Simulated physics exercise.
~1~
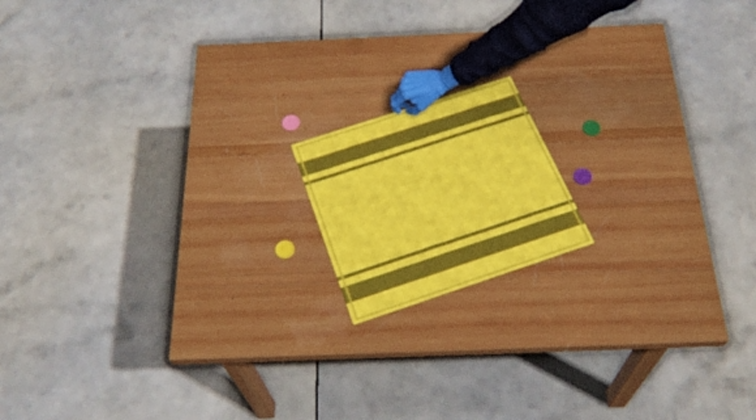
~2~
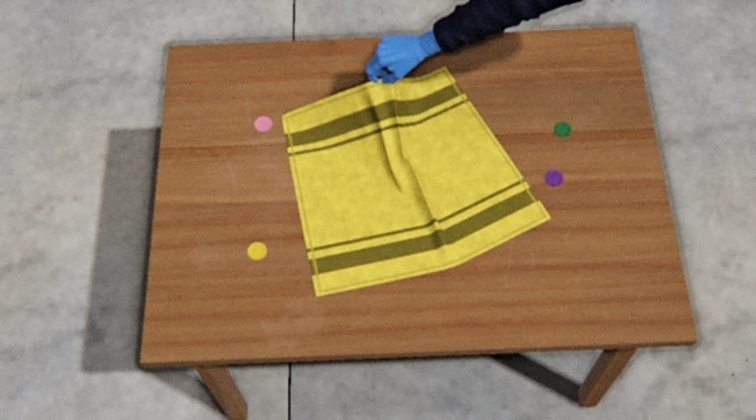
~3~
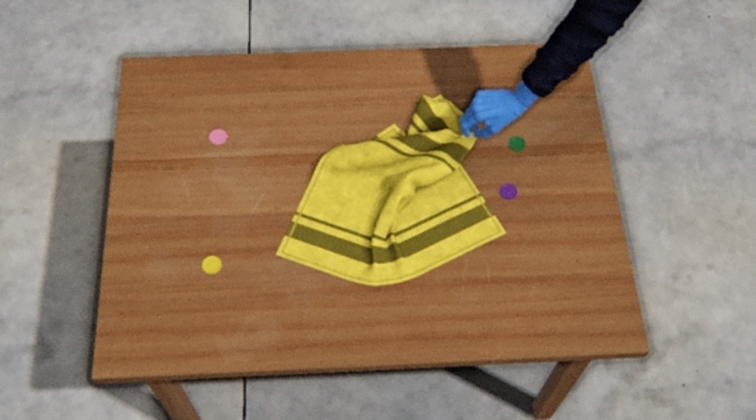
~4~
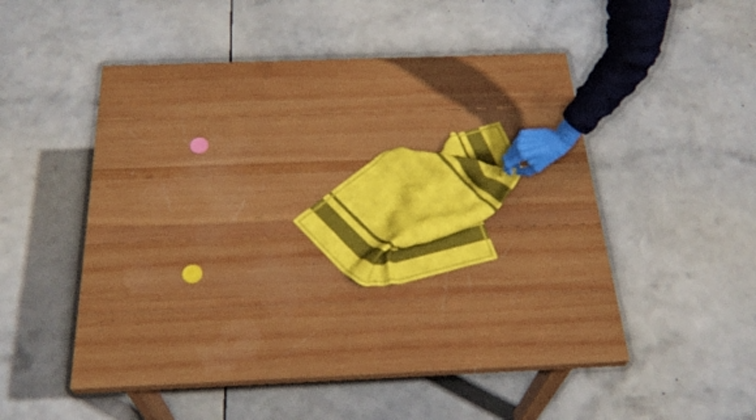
A gloved hand drags a yellow towel right across a table, covering green and purple discs.
